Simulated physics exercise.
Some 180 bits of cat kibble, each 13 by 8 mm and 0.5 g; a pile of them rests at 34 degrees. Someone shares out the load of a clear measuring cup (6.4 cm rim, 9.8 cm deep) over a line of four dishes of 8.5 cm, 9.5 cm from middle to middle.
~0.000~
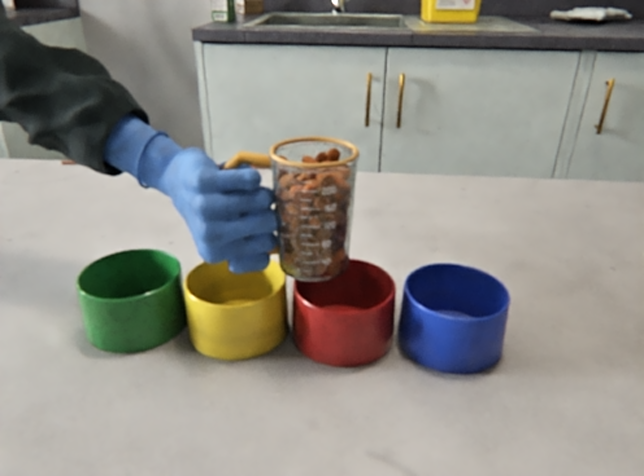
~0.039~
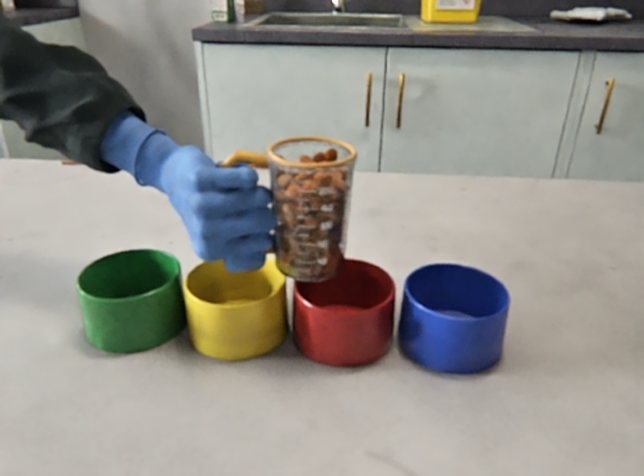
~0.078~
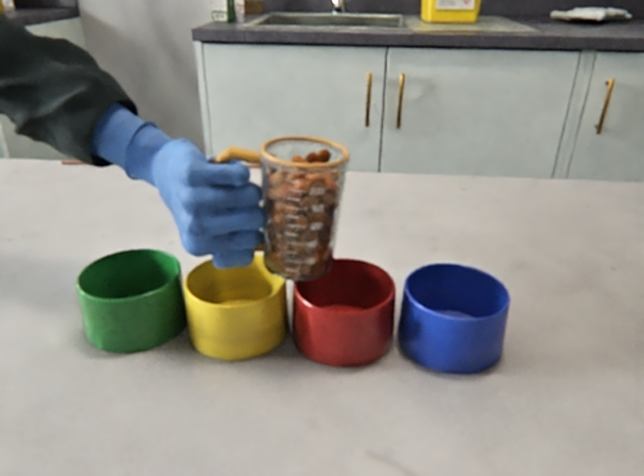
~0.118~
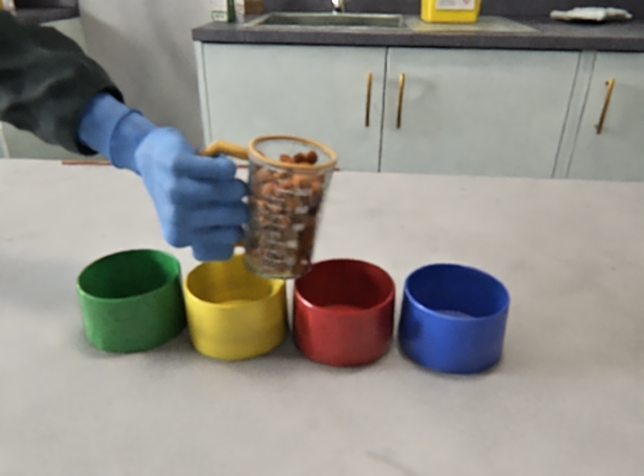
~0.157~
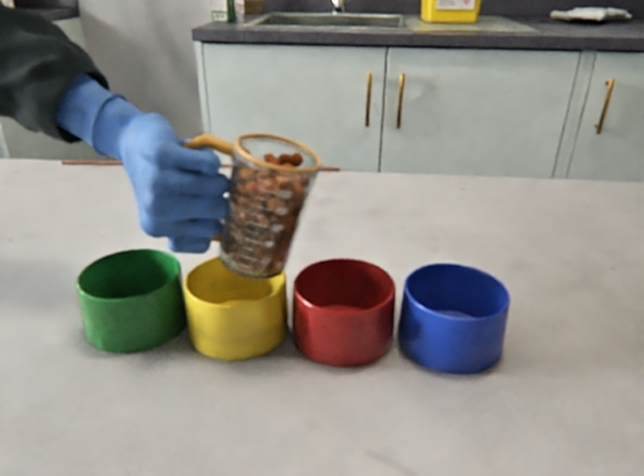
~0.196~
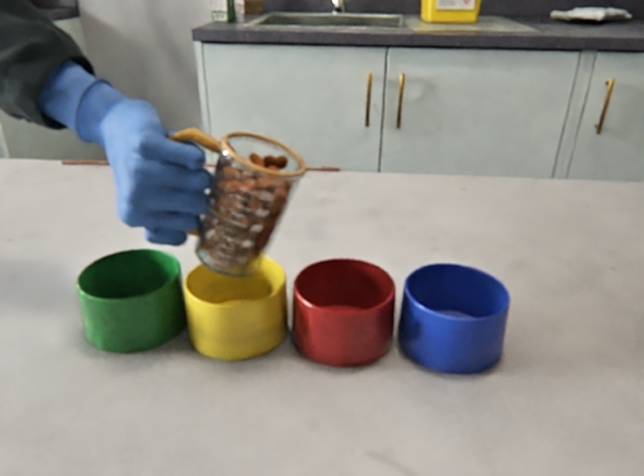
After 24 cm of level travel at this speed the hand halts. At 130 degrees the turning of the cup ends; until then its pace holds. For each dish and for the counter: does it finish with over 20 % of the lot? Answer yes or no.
Red dish: No; blue dish: No; green dish: Yes; yellow dish: No; on the counter: Yes.
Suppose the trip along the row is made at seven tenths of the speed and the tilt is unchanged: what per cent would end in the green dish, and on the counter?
In that case green 60; counter 40.
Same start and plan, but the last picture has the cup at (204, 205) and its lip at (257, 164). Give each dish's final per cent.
Red 0; blue 0; green 60; yellow 0.
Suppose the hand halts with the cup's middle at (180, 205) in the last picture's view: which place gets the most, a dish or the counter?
The winner: Yellow.
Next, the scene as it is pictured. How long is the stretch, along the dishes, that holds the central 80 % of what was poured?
Roughly 9 cm.
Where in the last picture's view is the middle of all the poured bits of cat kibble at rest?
Around (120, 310).
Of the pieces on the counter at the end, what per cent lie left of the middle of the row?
Roughly 100 per cent.
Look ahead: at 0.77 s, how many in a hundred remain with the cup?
Some 100 per cent of the load.
After 0.54 s, tilt 74 degrees; cup holds 100 %.
After 0.77 s, tilt 109 degrees; cup holds 100 %.
After 1.11 s, tilt 130 degrees; cup holds 15 %, green 60 %.
In the end, at 1.8 s, red 0 %, blue 0 %, green 65 %, yellow 0 %, counter 35 %.
